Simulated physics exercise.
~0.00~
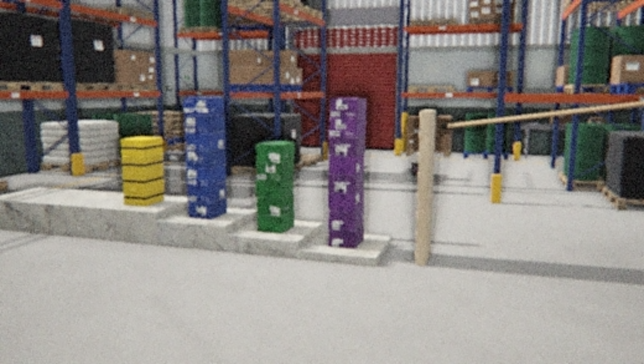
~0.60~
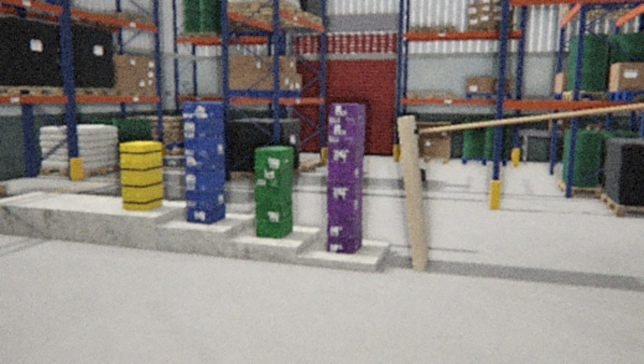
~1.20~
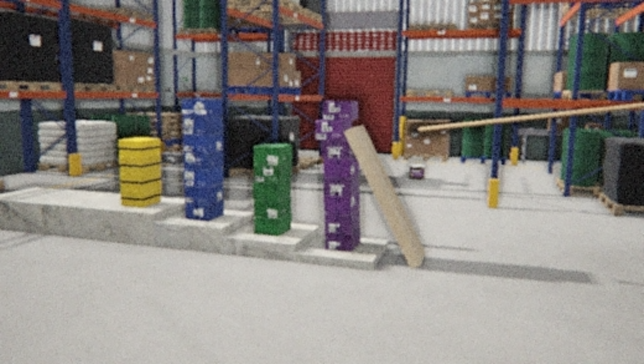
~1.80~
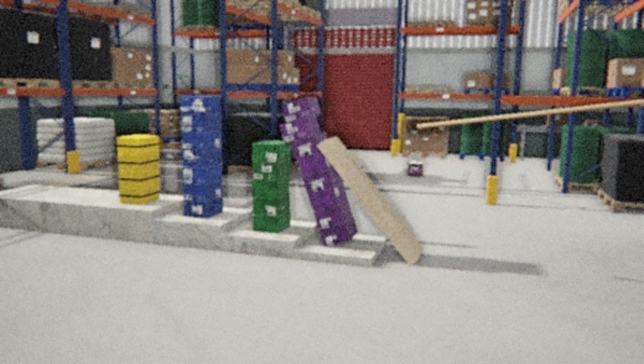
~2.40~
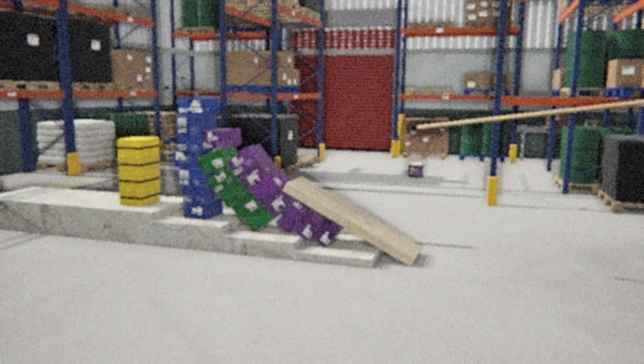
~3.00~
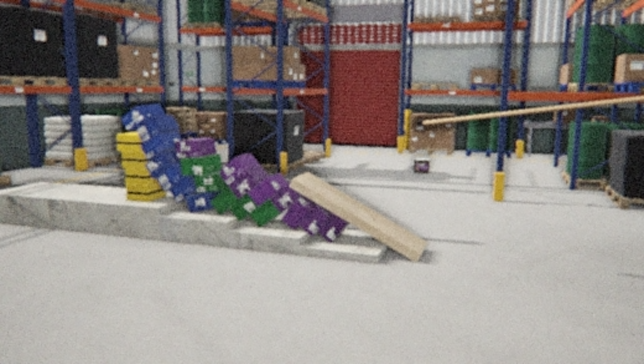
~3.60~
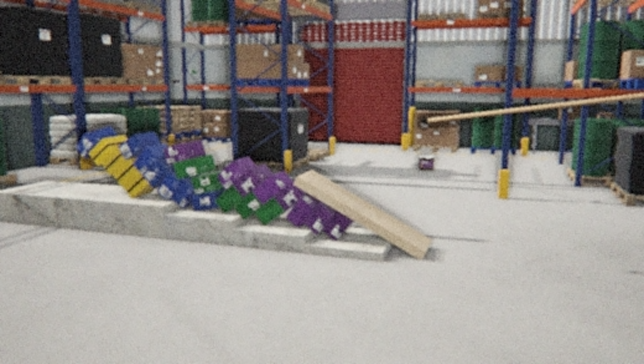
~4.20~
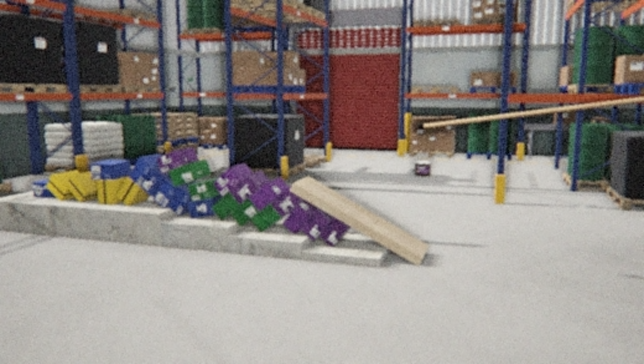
In a warehouse with tall orange and blue racks, seen from the front by a slightly swaying camera, four single columns of parcels stand on pale steps rising to the left, yellow, blue, green and purple from left to right. An upright wooden board stands at the right end, with a long pole reaching toward its top. The board tips left and leans into the purple column, which topples onto the green one. The green parcels fall against the blue, and the blue column knocks over the yellow. All four columns end slumped in a jumbled heap along the steps, the board resting aslant against the purple parcels.
